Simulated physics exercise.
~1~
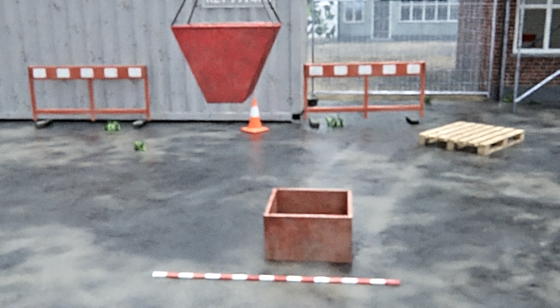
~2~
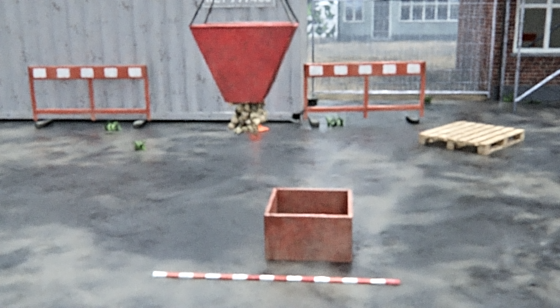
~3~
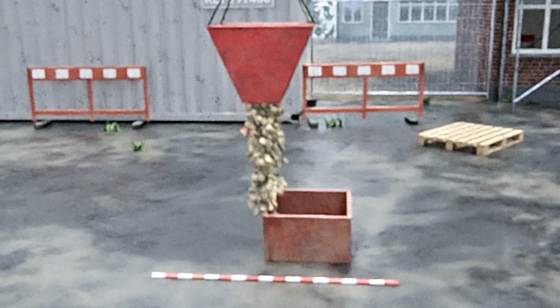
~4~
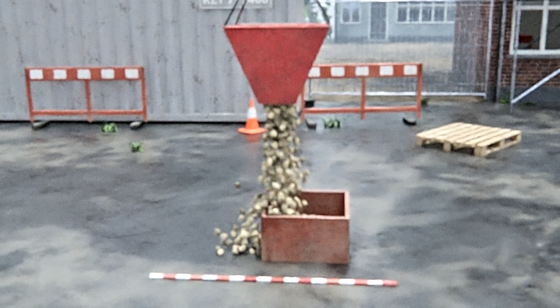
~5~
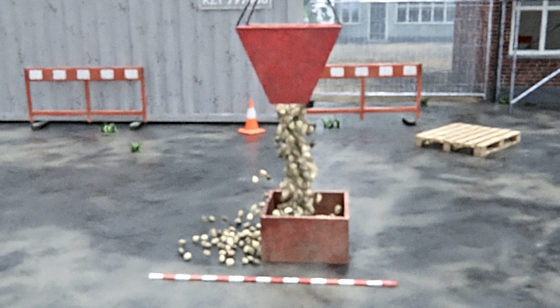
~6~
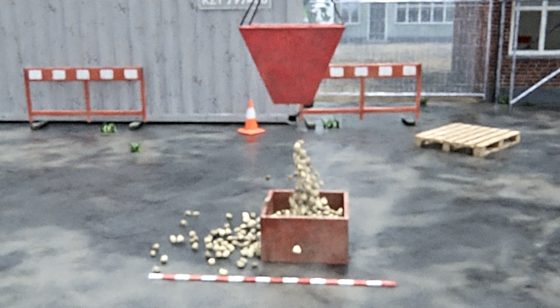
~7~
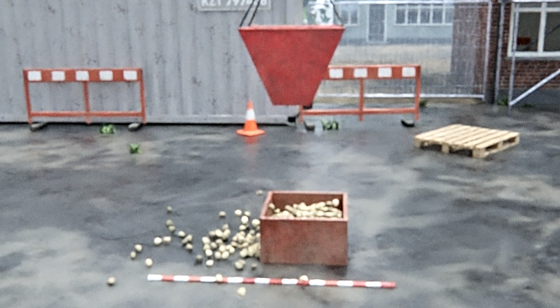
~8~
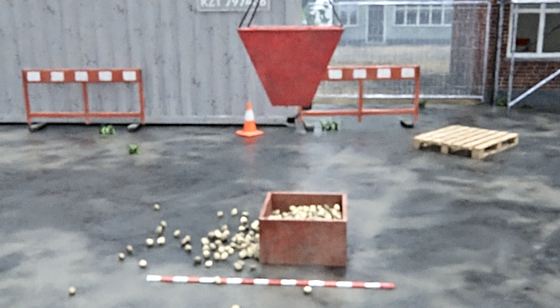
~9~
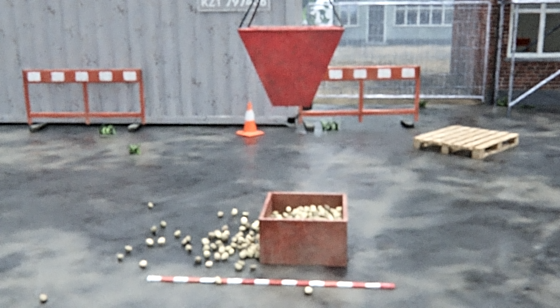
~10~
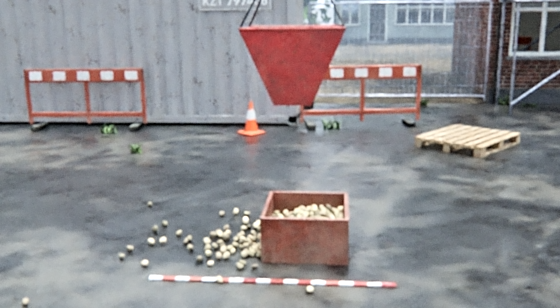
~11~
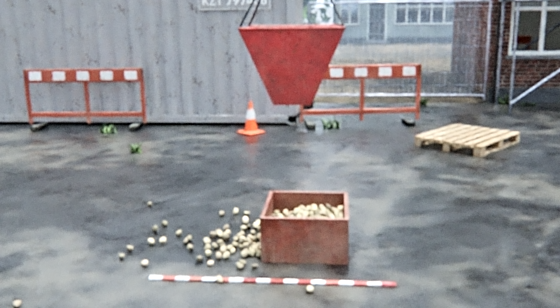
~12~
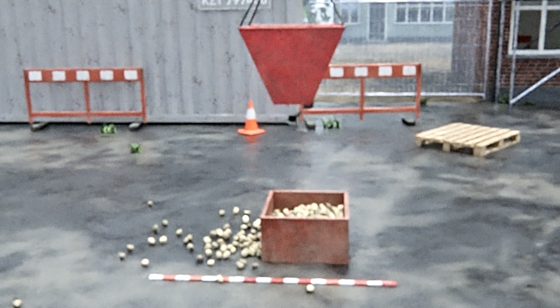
A red hopper moving rightwards pours pale stones onto wet ground, then into a red bin, leaving some scattered to its left.
